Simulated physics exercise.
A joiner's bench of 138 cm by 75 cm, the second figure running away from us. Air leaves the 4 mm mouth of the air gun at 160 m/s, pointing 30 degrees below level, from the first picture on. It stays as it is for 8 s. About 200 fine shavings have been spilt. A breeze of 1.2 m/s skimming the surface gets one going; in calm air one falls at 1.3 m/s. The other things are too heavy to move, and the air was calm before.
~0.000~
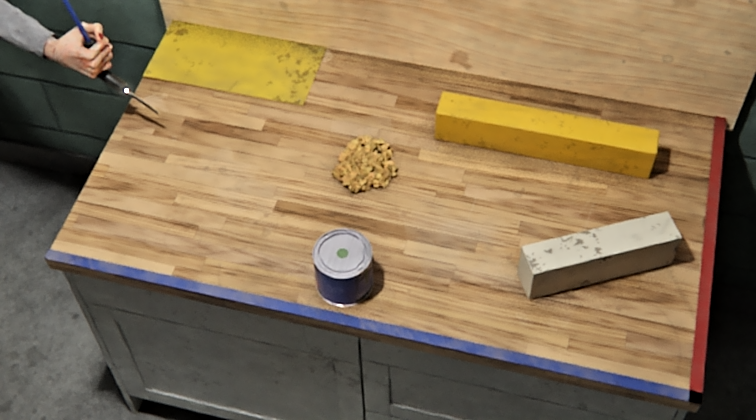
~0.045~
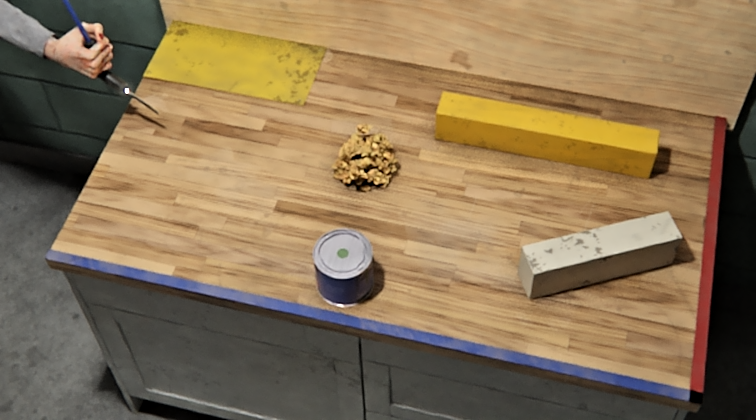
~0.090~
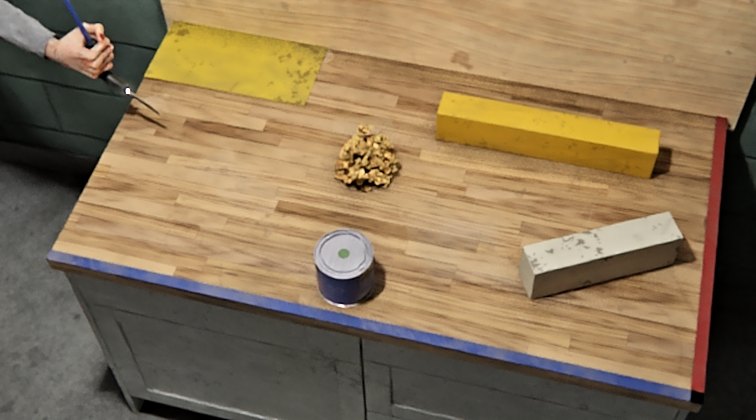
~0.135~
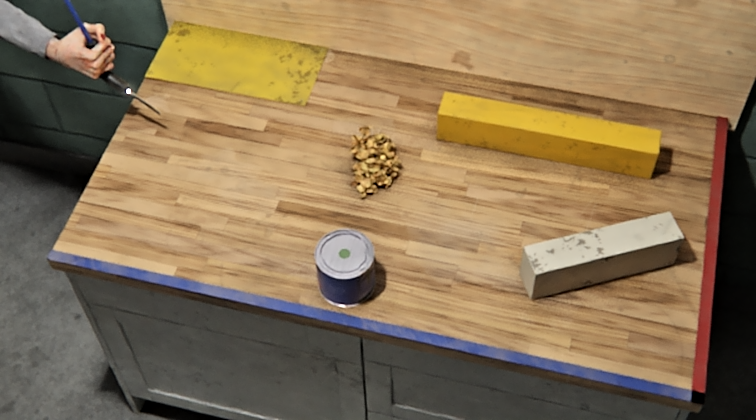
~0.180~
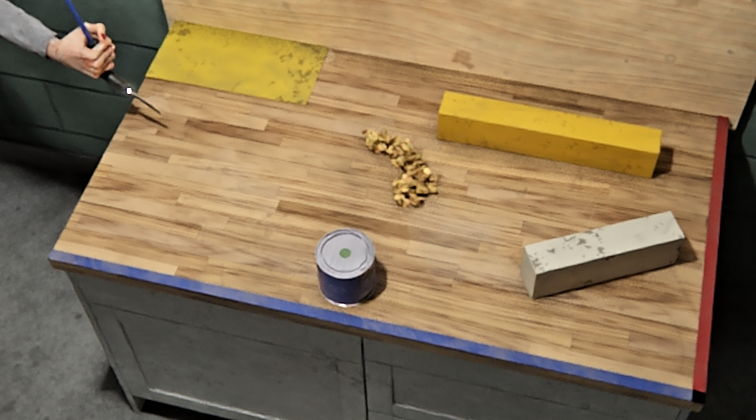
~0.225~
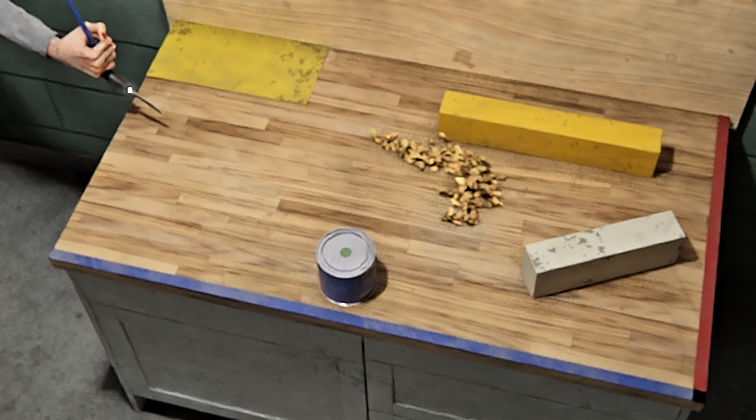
A wooden workbench with blue and red edges stands over grey cabinet doors, seen from above at an angle by a nearly still camera. A hand at the upper left holds a thin blue-handled tool beside a yellow mat, with golden shavings piled mid-bench, a blue tin in front, and yellow and whitish blocks at right. The hand stays put while the pile shifts, then loosens and streams rightward, spreading between the blocks and tin.
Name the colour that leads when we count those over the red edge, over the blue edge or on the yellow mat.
It is red that takes the most.
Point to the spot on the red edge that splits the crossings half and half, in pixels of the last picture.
Near (722, 211).
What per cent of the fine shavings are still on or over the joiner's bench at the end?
About 10 %.
After 1.6 s, 86 % are over the red edge, 0 % over the blue edge and 0 % on the yellow mat; 88 % have settled or left.
After 2.6 s, 87 % are over the red edge, 0 % over the blue edge and 0 % on the yellow mat; 90 % have settled or left.
After 4.4 s, 88 % are over the red edge, 0 % over the blue edge and 0 % on the yellow mat; 92 % have settled or left.
After 8.0 s, at the end, 90 % are over the red edge, 0 % over the blue edge and 0 % on the yellow mat.
